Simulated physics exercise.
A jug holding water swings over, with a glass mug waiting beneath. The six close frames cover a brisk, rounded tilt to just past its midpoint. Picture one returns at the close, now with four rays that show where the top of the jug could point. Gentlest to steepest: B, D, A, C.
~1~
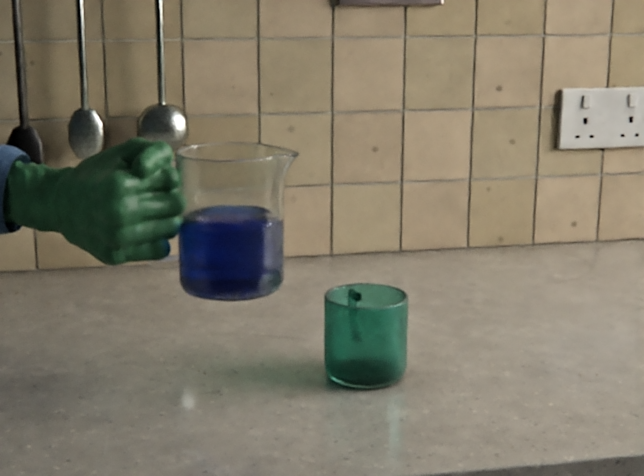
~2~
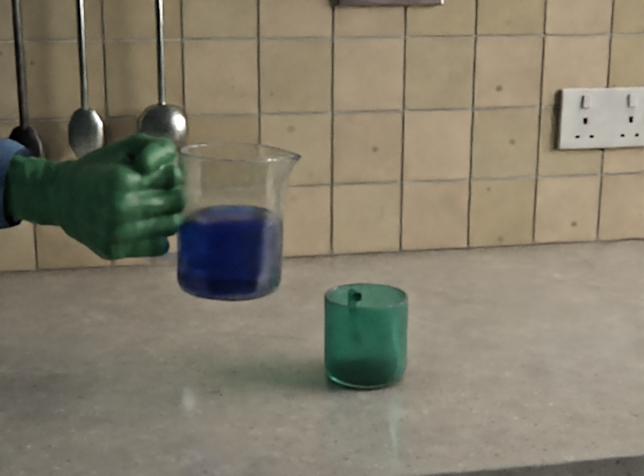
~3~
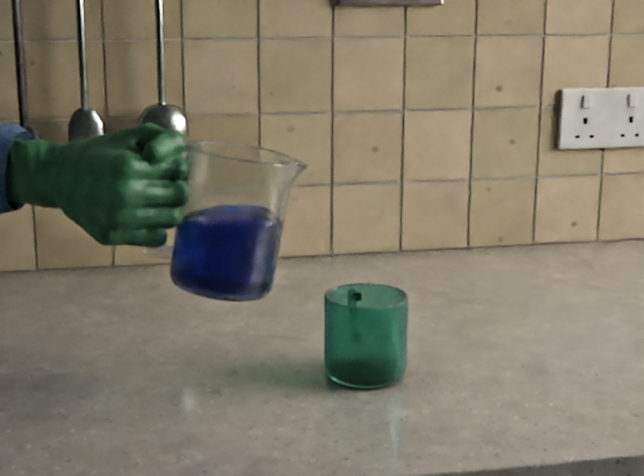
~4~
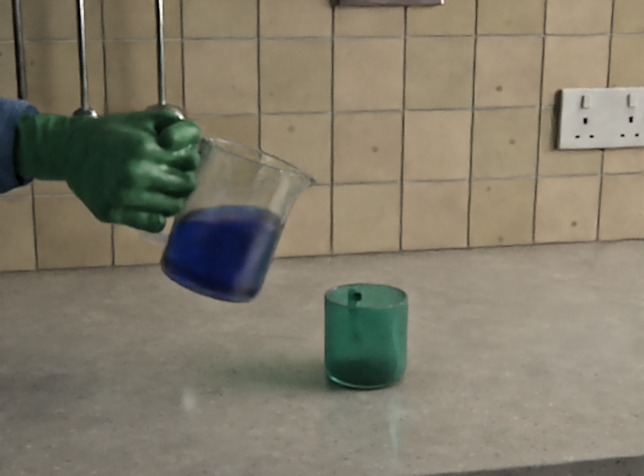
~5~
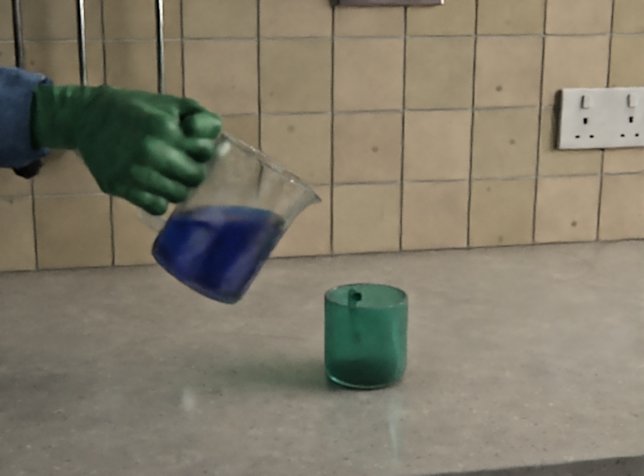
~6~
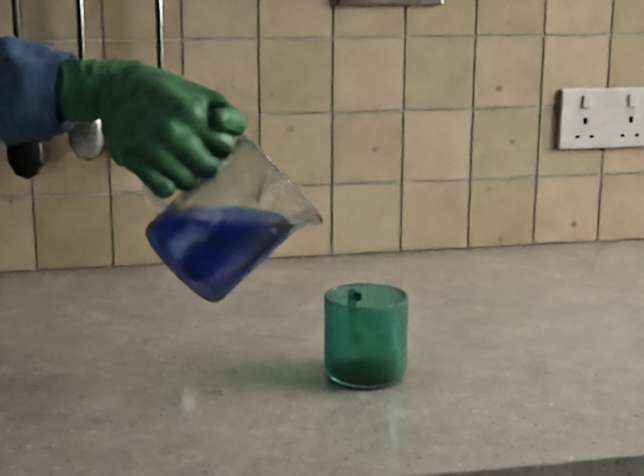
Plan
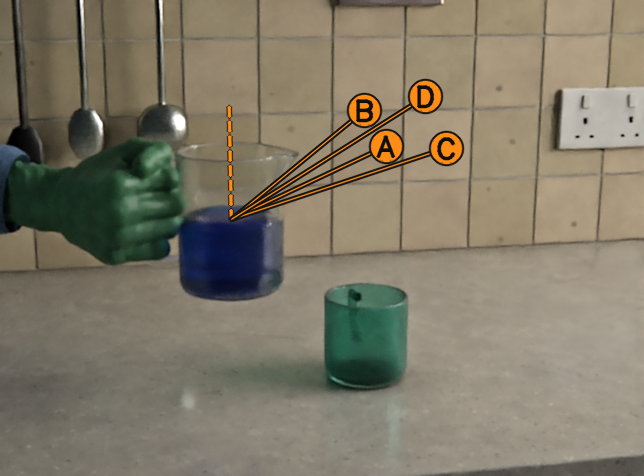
A green-gloved hand steadily tilts a clear jug of blue liquid rightward above a green glass.
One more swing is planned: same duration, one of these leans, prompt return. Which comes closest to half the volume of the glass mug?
Best: C.
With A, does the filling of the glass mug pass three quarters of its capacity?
No, less.
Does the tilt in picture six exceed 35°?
Yes, it does.
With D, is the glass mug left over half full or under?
Under half.
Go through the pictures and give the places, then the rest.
The first picture shows upright, lip at (296, 153); rim of the glass mug round (366, 295); nothing has left yet.
The second picture shows tipped about 2°, lip at (299, 156); nothing has left yet.
The third picture shows tipped about 10°, lip at (306, 164); nothing has left yet.
The fourth picture shows tipped about 20°, lip at (314, 179); nothing has left yet.
The fifth picture shows tipped about 34°, lip at (320, 198); nothing has left yet.
The sixth picture shows tipped about 48°, lip at (321, 220); nothing has left yet.
On the marked copy, A at (370, 153); B at (351, 120); C at (430, 153); D at (411, 105).
With A, the glass mug ends with about 31 % of what it can hold.
With B, the glass mug ends with about 4 % of what it can hold.
With C, the glass mug ends with about 50 % of what it can hold.
With D, the glass mug ends with about 14 % of what it can hold.
